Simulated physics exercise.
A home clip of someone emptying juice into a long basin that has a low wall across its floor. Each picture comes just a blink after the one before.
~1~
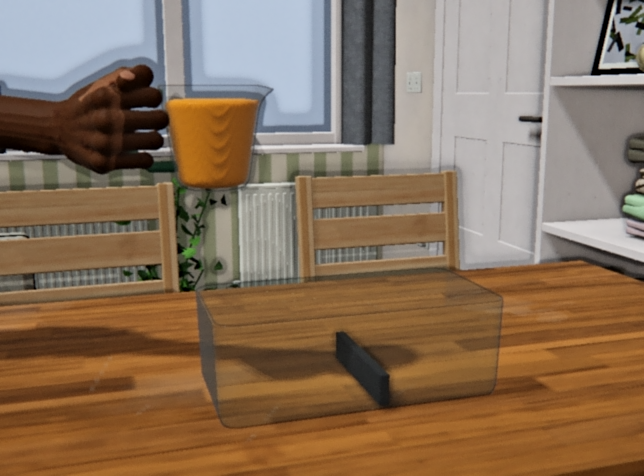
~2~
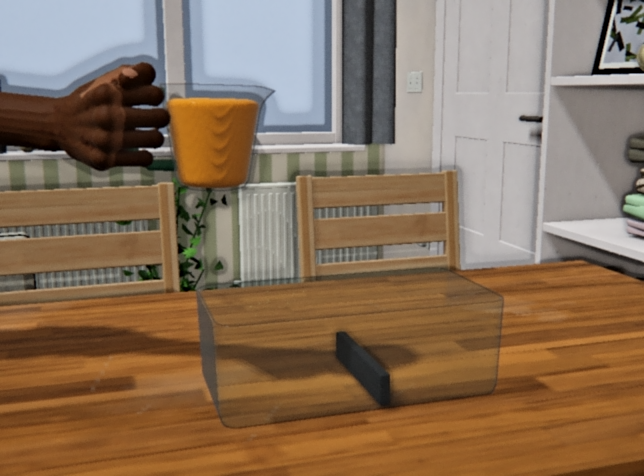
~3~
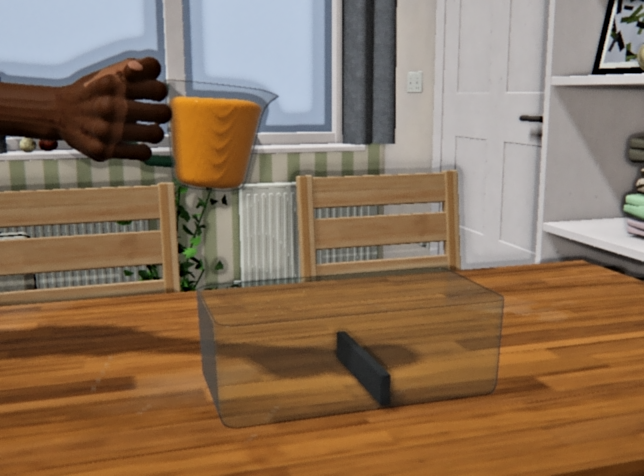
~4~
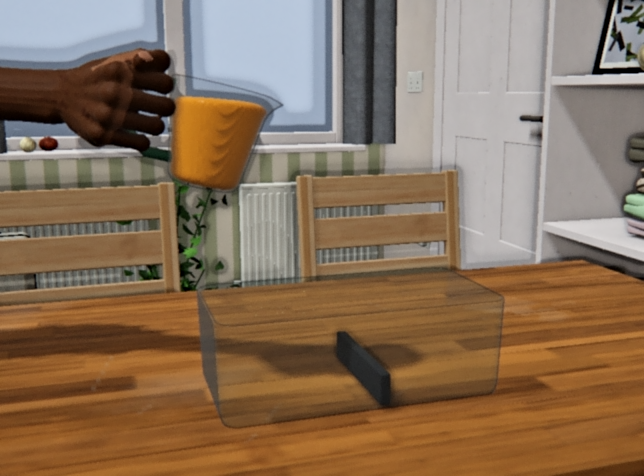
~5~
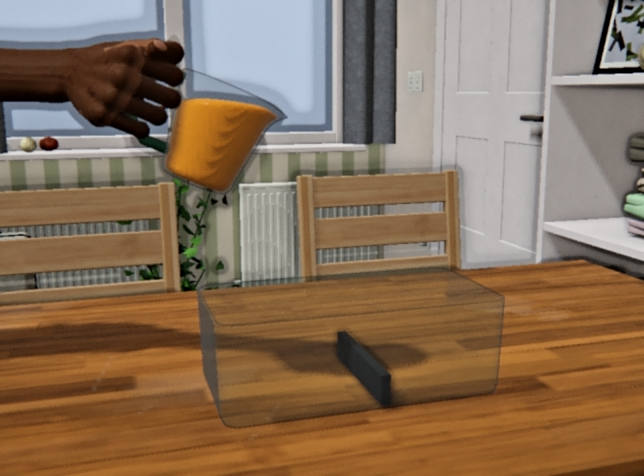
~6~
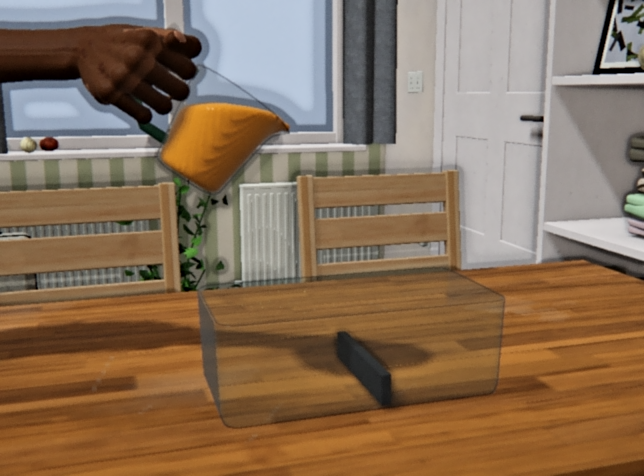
To begin with, a hand at the left holds a clear jug of orange juice almost level above a long see-through basin with a low dark wall, set on a wooden table. The hand then tilts the jug steadily to the right, and the juice shifts until it reaches the spout's edge.
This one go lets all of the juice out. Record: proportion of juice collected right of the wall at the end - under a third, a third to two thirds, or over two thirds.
Lower than a third.
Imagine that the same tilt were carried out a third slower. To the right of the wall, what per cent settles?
It comes to near 10 per cent.
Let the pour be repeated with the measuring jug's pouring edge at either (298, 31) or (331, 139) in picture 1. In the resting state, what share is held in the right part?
55 % and 70 %.
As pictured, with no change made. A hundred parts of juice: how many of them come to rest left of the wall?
Share: Roughly 85 %.
A moment on, the measuring jug is tipped right over and 41 per cent is still to pour, 18 is left of the wall and 0 right of it.
Next, the measuring jug is tipped right over and 6 per cent is still to pour, 73 is left of the wall and 2 right of it.
Then the measuring jug is tipped right over and 0 per cent is still to pour, 82 is left of the wall and 6 right of it.
Later the measuring jug is tipped right over and 0 per cent is still to pour, 83 is left of the wall and 8 right of it.
Finally, 83 per cent lies left of the wall, 8 right of it and 9 outside.
